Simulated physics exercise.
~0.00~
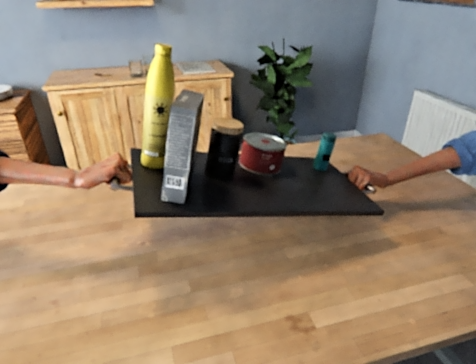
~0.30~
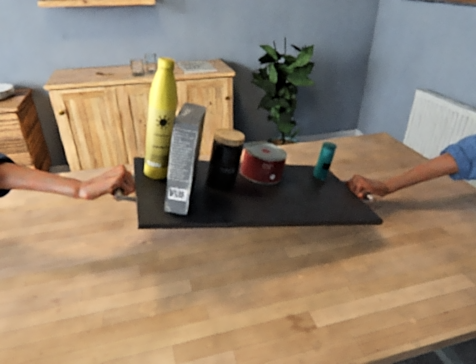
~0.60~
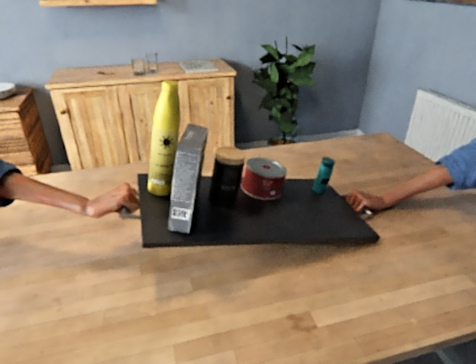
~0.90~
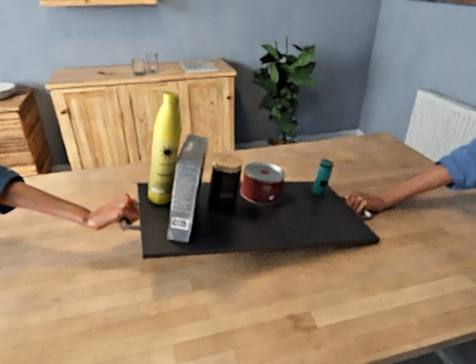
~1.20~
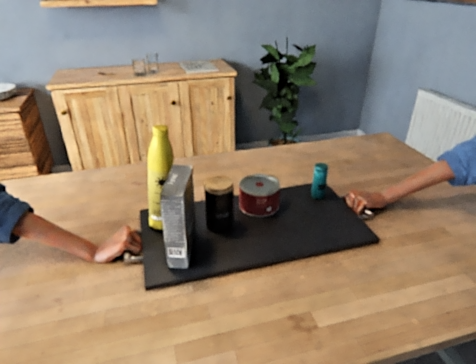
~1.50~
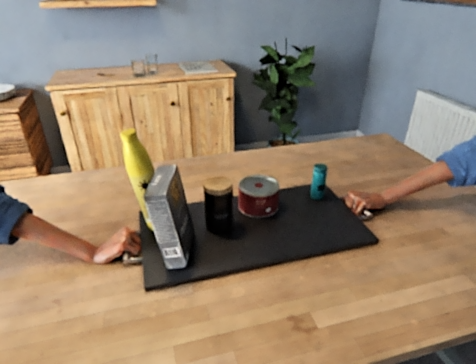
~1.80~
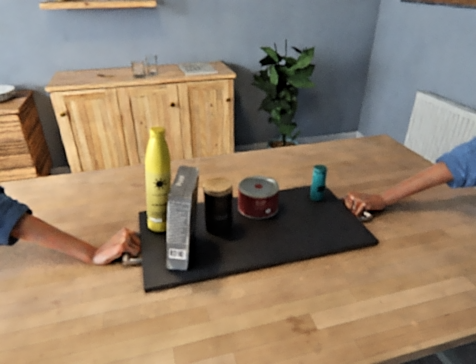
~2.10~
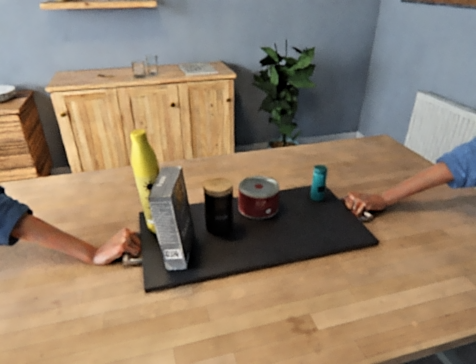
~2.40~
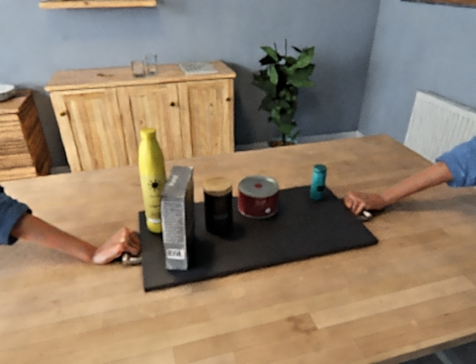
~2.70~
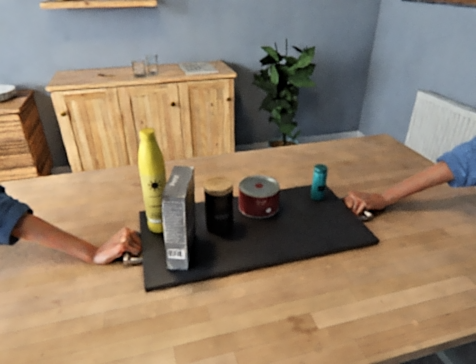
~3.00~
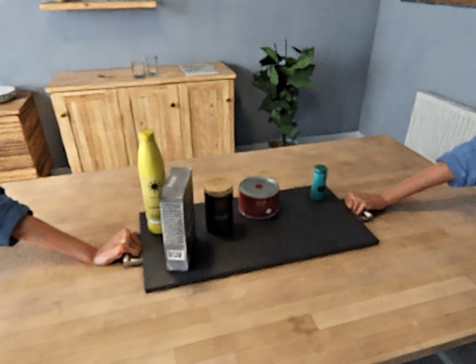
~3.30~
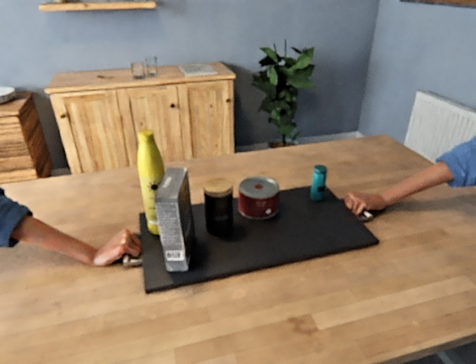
In a room with blue-grey walls, a wooden cabinet and a leafy plant, a slightly swaying view looks across a wooden table at two hands holding a rimless black tray. From left to right it carries a tall yellow bottle, a grey packet, a black jar with a wooden-looking lid, a red tub and a small turquoise shaker. The hands lower the tray, tilted, until it lies flat on the table. The bottle and packet rock left, swing back upright, then sway again more gently. They settle, and all five items finish standing on the tray.
